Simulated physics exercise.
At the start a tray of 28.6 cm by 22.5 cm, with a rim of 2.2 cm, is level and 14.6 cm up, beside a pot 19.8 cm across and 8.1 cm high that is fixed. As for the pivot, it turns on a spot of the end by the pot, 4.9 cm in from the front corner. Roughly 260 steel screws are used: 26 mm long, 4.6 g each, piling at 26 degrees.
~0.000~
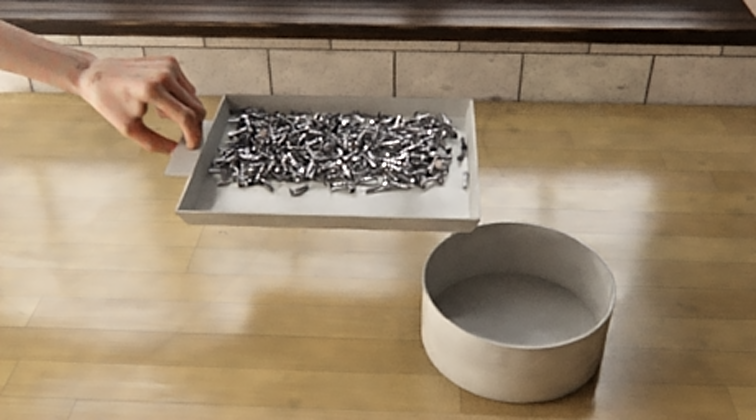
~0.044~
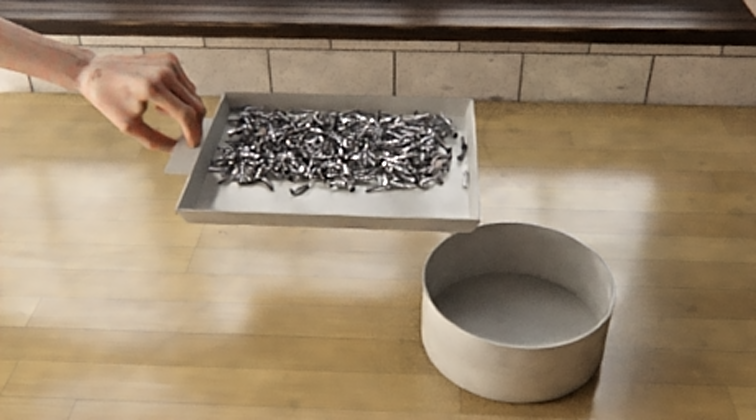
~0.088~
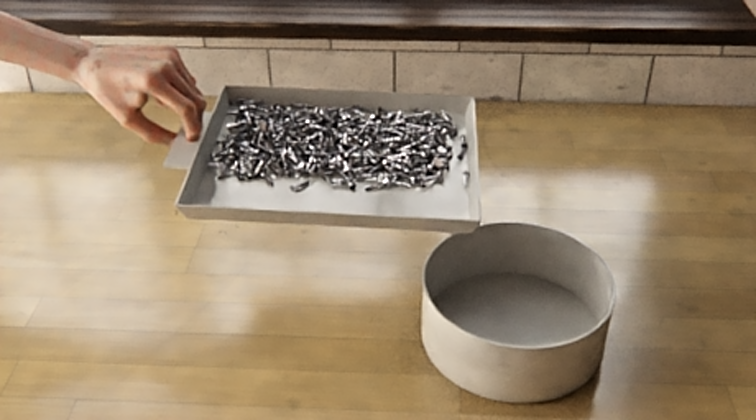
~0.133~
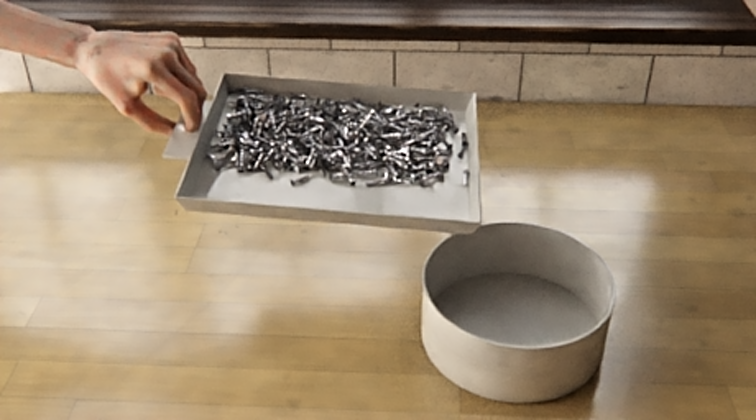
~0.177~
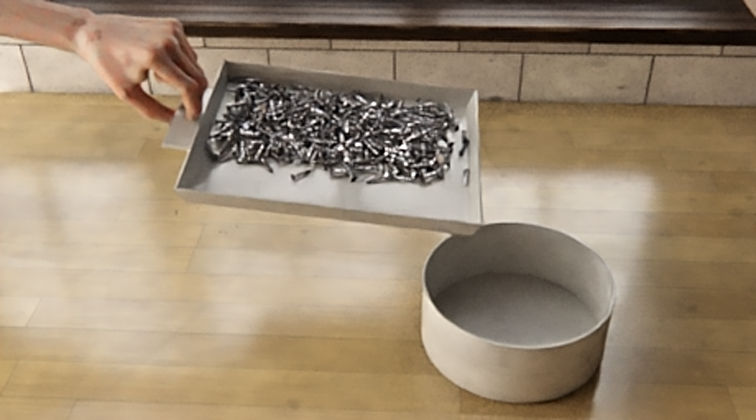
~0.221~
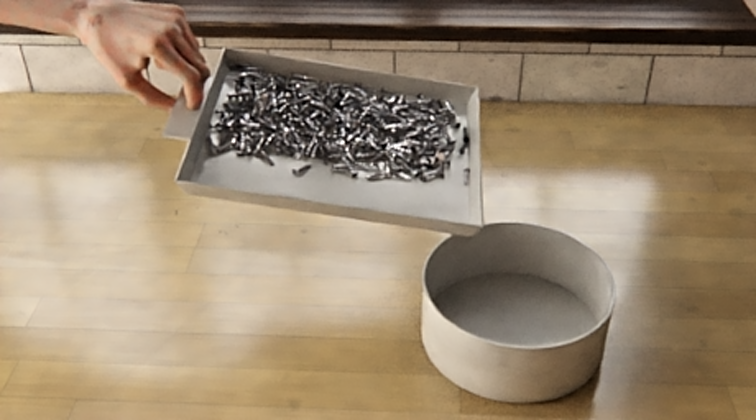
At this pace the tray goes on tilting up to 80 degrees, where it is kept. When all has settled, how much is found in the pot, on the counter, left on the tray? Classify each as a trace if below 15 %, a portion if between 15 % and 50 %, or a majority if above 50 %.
Pot: A majority. Counter: A trace. Tray: A trace.
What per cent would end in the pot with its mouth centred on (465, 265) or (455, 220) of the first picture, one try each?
Roughly 95 per cent, then 15 per cent.
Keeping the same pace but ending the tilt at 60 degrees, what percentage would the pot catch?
Then about 55 per cent.
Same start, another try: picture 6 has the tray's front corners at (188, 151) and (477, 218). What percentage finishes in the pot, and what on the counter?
Split: Pot = 60, counter = 40.
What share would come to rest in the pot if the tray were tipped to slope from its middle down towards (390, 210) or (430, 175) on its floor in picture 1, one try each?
Around 80 % for the first direction, around 50 % for the second.
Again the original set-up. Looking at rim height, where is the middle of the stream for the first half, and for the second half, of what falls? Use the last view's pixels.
First near (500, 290), then at (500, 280).
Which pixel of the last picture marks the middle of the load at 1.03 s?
Load centre: About (486, 218) px.
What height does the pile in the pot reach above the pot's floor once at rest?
Some 3.5 cm above the floor.
After 0.70 s, tilt 44 degrees; the tray holds 100 %, the pot 0 %.
After 1.03 s, tilt 66 degrees; the tray holds 65 %, the pot 25 %.
After 1.45 s, tilt 80 degrees; the tray holds 10 %, the pot 90 %.
At rest (2.2 s), pot 100 %, counter 0 %, tray 0 %.
